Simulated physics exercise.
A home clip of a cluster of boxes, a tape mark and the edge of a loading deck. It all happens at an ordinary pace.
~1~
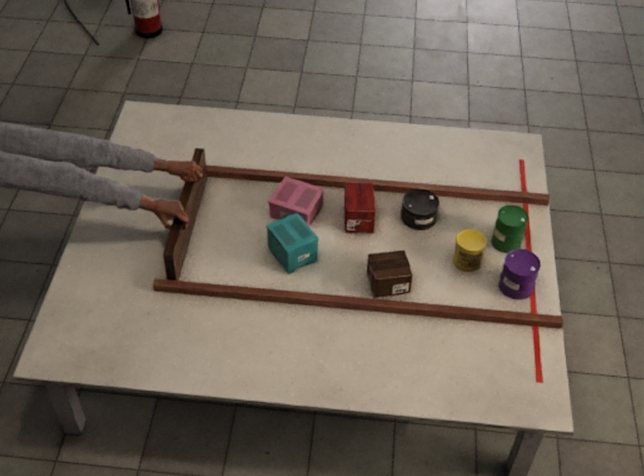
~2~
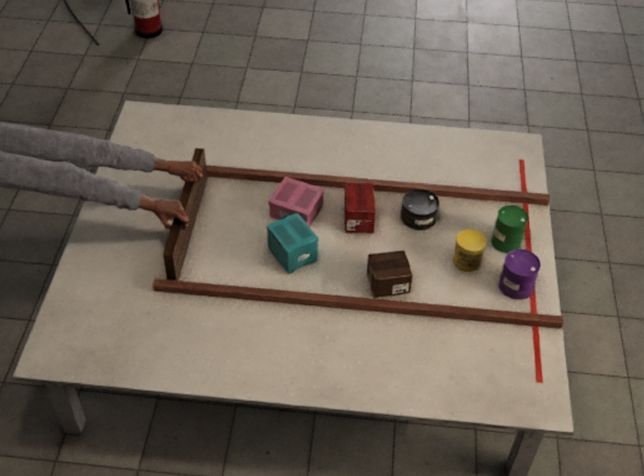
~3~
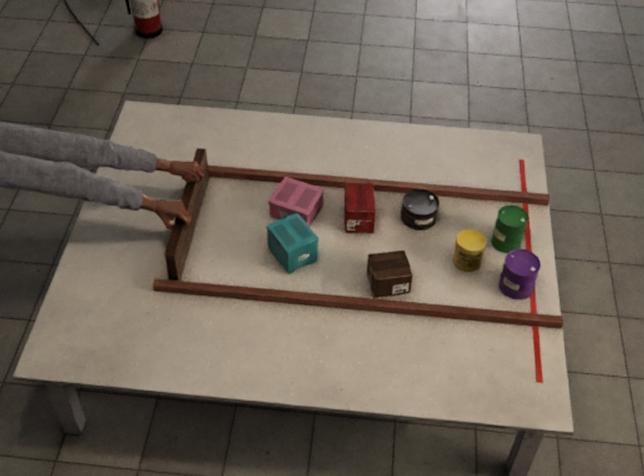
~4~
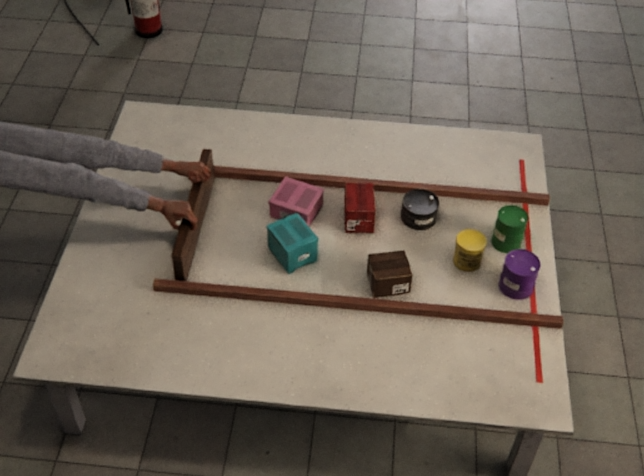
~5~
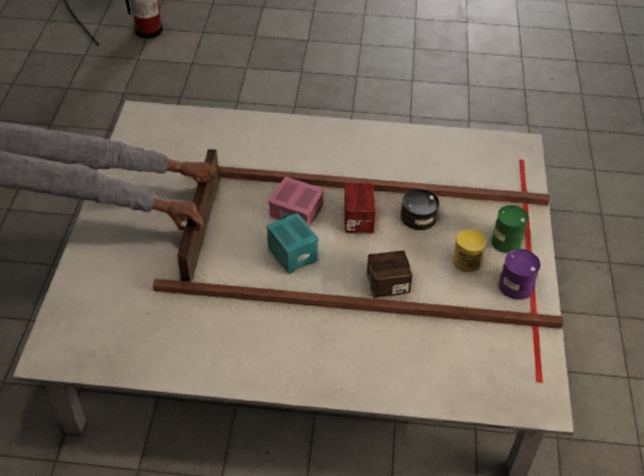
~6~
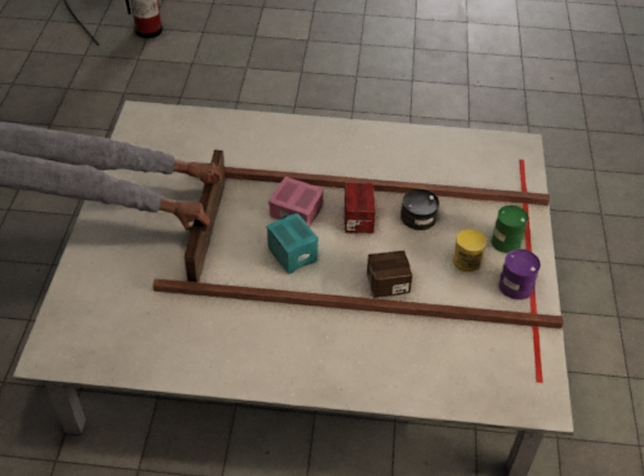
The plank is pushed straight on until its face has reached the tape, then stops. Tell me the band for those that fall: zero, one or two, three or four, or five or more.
Here the number that fall off is five or more.
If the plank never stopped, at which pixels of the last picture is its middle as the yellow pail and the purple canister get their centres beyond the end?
About (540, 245), and (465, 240) for the other.
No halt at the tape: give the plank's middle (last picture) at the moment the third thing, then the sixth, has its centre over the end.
About (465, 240), then (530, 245).
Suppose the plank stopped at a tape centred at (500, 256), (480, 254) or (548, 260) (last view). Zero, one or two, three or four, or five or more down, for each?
Taking them in turn, 3 or 4; either three or four; more than four.
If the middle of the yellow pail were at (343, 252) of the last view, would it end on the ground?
The yellow pail falls.
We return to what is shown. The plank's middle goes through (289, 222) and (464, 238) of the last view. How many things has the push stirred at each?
2 and 8.
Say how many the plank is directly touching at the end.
That makes 3.
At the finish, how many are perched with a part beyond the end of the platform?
The number is 3.
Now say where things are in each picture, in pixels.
The first picture shows purple canister (519, 274); green canister (510, 229); yellow pail (469, 250); plank (187, 213); tape (530, 258).
The second picture shows green canister (510, 229); pink tote (296, 203).
The third picture shows yellow pail (469, 251); black canister (420, 209).
The fourth picture shows purple canister (519, 275); red parcel (360, 208).
The fifth picture shows green canister (510, 229); brown parcel (389, 274).
The sixth picture shows purple canister (519, 275); green canister (510, 229); yellow pail (469, 251); plank (207, 215); tape (530, 258).
A little later, none off yet; purple canister at rest near (519, 275); green canister at rest near (510, 229); yellow pail at rest near (469, 251).
When it is over, the number that fall off is five or more; down, red parcel, brown parcel, black canister, green canister and purple canister.
